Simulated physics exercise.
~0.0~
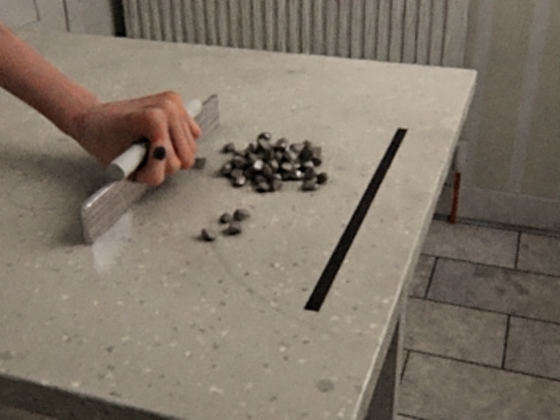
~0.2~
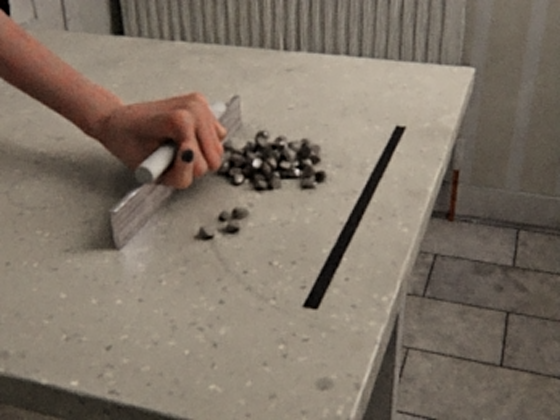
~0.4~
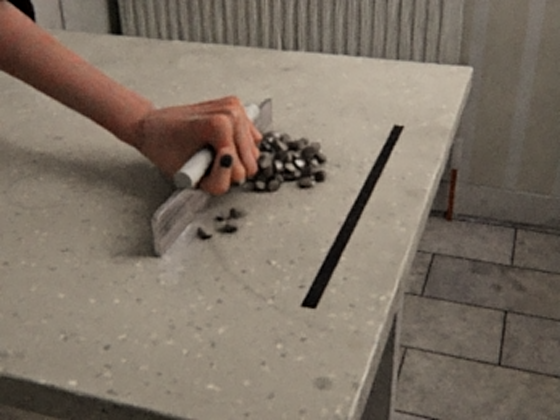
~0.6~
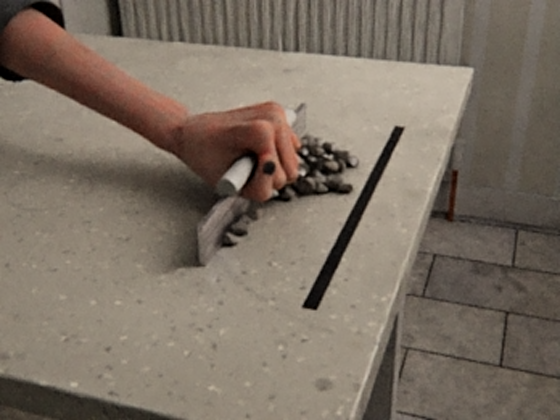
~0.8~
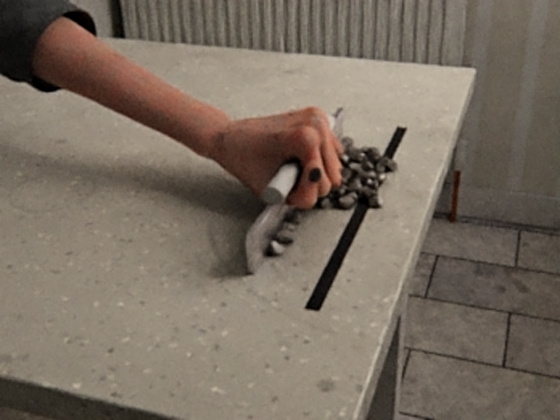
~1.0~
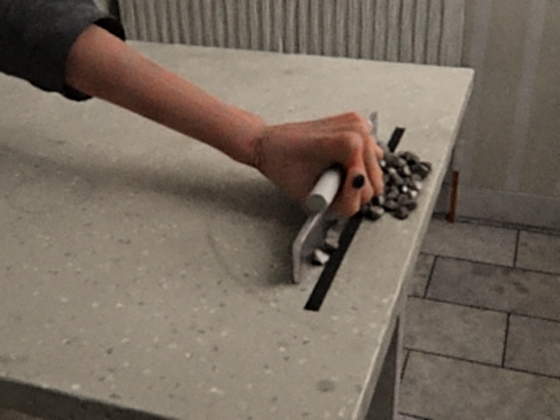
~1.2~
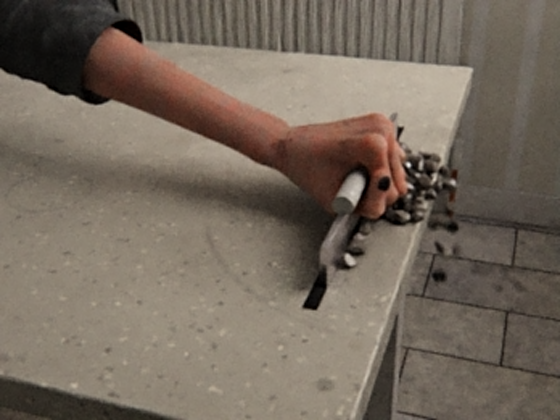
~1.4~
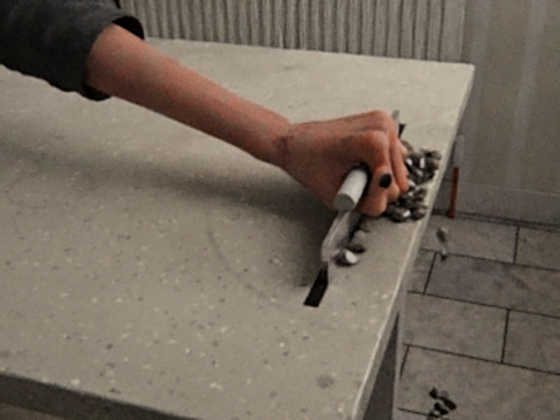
A hand slid a scraper to the right across a speckled table, pushing a small batch of dark bits and a larger one beyond it, then stopped at the black tape as some of the larger batch dropped off the edge while the near ones stayed.
